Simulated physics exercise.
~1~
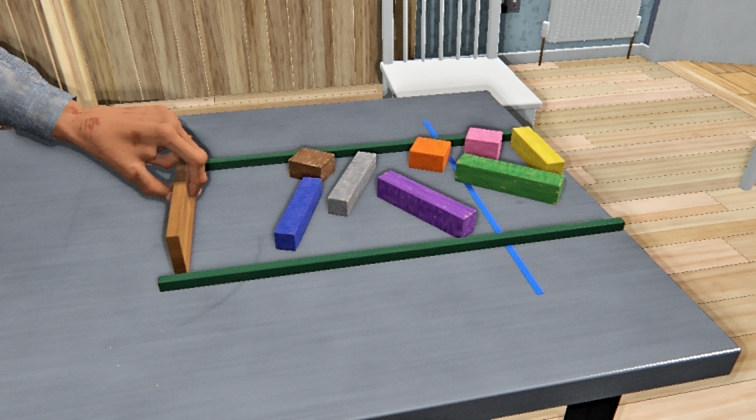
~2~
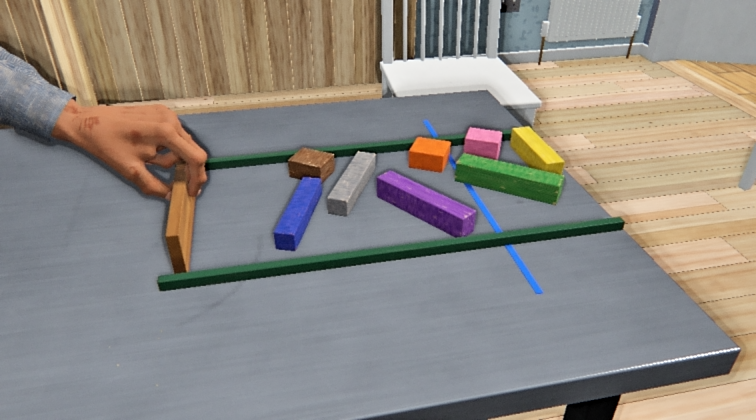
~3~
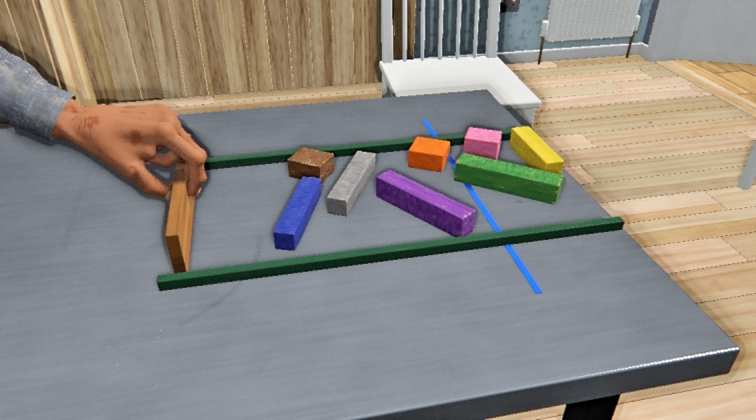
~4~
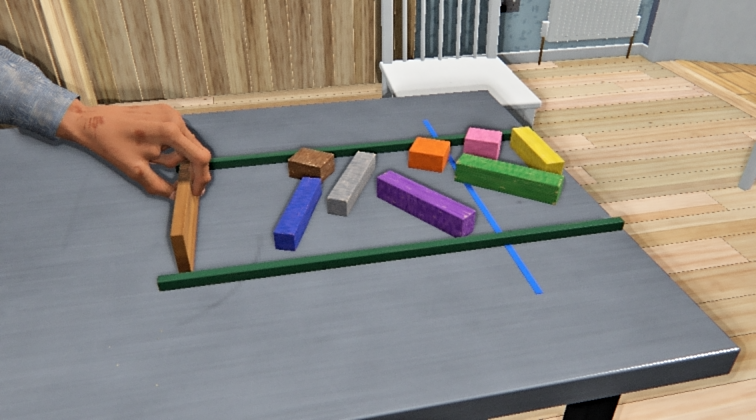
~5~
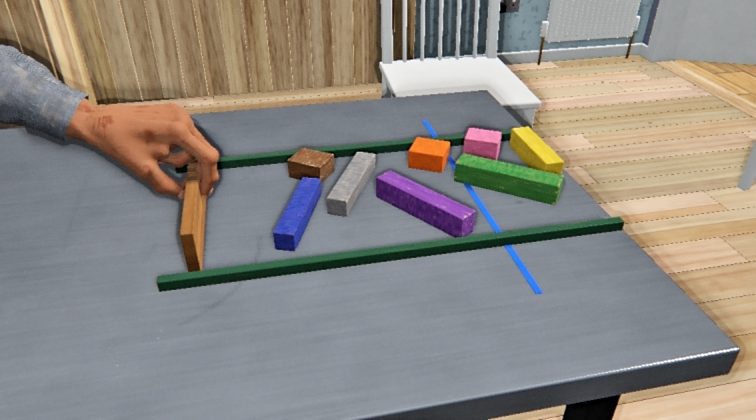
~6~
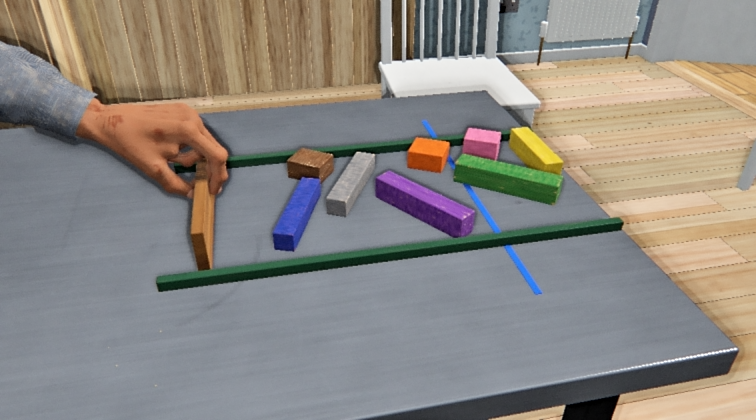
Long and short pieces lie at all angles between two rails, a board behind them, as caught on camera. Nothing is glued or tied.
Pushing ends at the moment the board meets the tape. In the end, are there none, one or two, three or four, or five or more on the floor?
There are one or two on the floor.
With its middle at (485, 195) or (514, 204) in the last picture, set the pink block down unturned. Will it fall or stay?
Place by place, it holds on; holds on.
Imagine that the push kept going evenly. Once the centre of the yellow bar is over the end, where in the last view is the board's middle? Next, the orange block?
The middle is at (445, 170) when it's the yellow bar, and at (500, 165) when it's the orange block.
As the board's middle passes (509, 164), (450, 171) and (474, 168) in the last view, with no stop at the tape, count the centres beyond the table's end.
First 4, then 1, finally 2.
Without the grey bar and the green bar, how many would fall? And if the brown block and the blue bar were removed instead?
Count: 1 (first case); 0 (second).
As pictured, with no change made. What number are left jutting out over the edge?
The tally is 1.
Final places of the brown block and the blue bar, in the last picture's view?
Final spots - brown block (462, 145), blue bar (485, 190).
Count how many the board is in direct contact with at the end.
That makes 2.
Soon after, none off yet; yellow bar at rest near (534, 153); green bar at rest near (507, 179); pink block at rest near (481, 147).
Then, none off yet; yellow bar at rest near (534, 153); green bar at rest near (507, 179); pink block moving near (489, 146).
At rest, the number that fall off is one or two; fallen, pink block and yellow bar.
